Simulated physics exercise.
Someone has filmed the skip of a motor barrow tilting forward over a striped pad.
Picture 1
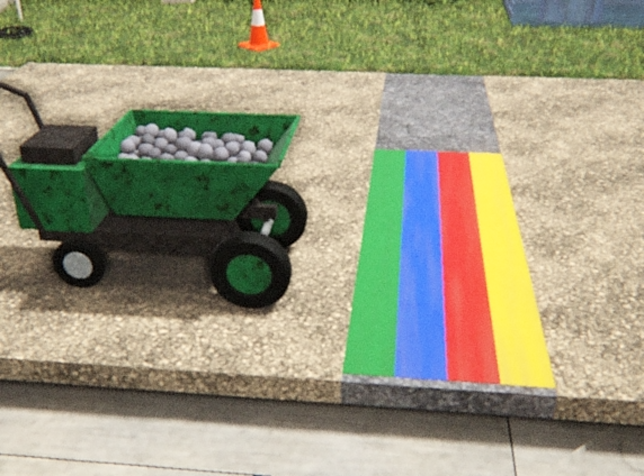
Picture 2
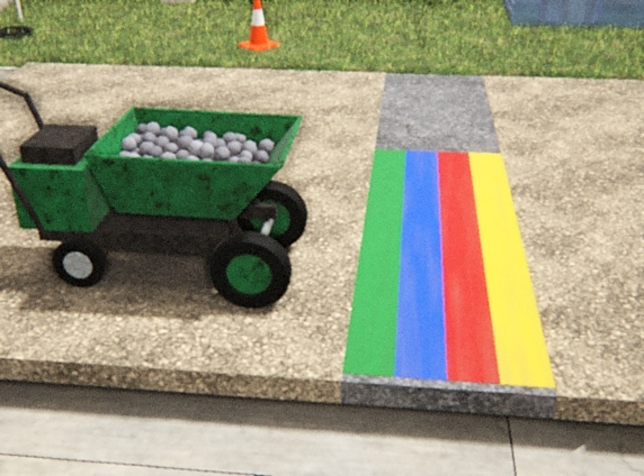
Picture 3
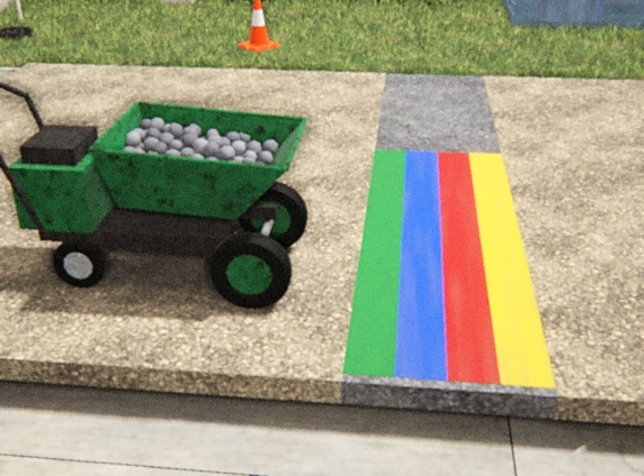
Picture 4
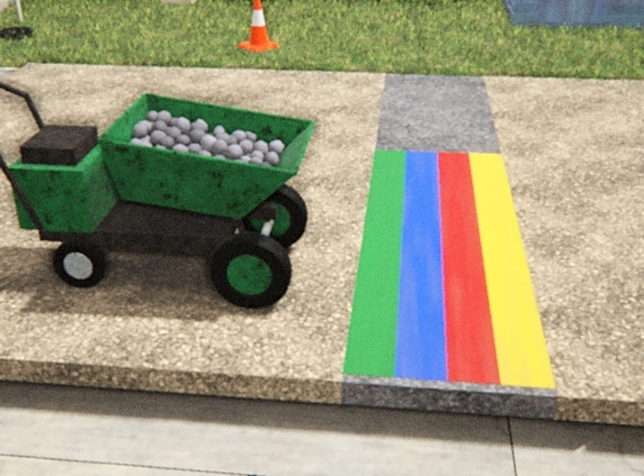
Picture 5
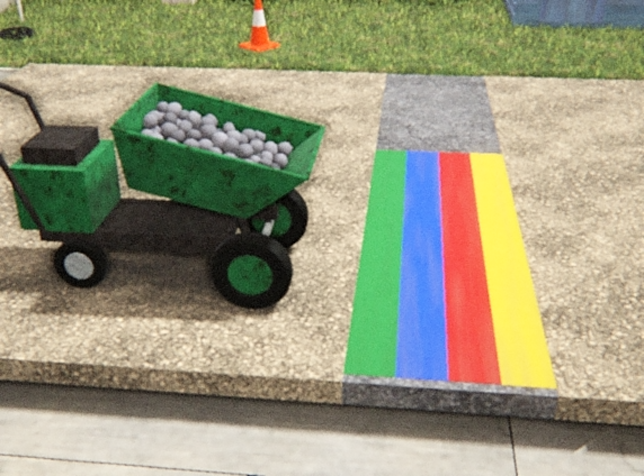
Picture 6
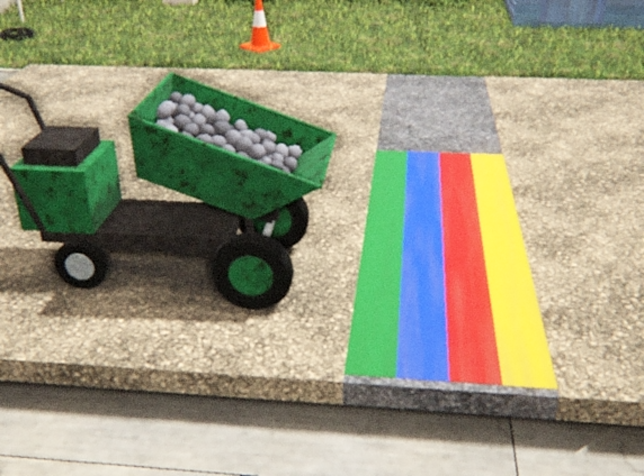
The green skip of a motor barrow, loaded with round grey cobbles, stands at the left of a sunlit gravelly path, seen from slightly above and side-on. To its right lies a pad striped green, blue, red and yellow, with grass and an orange-and-white cone behind. The skip starts level and tilts steadily forward to the right, its rear rising, while wheels and camera stay still.
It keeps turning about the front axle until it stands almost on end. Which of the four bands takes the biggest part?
The blue one gets the largest share.
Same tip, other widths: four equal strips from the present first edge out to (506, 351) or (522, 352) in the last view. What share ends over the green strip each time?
Near 10 % and 10 %.
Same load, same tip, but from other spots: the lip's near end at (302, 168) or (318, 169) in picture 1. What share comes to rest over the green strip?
In turn 0 and 0 in a hundred.
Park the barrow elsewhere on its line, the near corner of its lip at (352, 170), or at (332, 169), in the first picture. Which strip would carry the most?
One: That red strip. Two: The strip in red.
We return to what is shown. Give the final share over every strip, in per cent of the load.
Green strip: 15 %, blue strip: 35 %, red strip: 15 %, yellow strip: 10 %.
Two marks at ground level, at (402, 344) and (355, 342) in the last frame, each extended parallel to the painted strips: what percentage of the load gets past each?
First some 60, then 80 per cent.
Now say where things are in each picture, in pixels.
Lip of the skip at (278, 167), level; top of the load at (184, 145), round cobbles; green strip at (372, 338); blue strip at (421, 341); red strip at (471, 344); yellow strip at (521, 347), in the first frame.
Lip of the skip at (280, 167), level; top of the load at (186, 144), in the second frame.
Lip of the skip at (286, 170), tipped barely; top of the load at (175, 146), in the third frame.
Lip of the skip at (295, 173), tipped a little; top of the load at (174, 135), in the fourth frame.
Lip of the skip at (307, 179), tipped a little; top of the load at (185, 128), in the fifth frame.
Lip of the skip at (320, 187), tipped clearly; top of the load at (182, 123); green strip at (373, 339); blue strip at (423, 342); red strip at (472, 345); yellow strip at (523, 348), in the sixth frame.
Soon, skip tipped steeply; all in the skip.
A while on, skip tipped right over; most in the skip; a small part over the green strip; a small part over the blue strip; a stray few falling.
Towards the end, skip tipped right over; about a quarter in the skip; a small part over the green strip; about a third over the blue strip; a small part over the red strip; a small part over the yellow strip; a stray few off the paint.
Finally, skip tipped right over; about a quarter in the skip; about a quarter over the green strip; about a third over the blue strip; about a quarter over the red strip; a small part over the yellow strip; a small part off the paint.
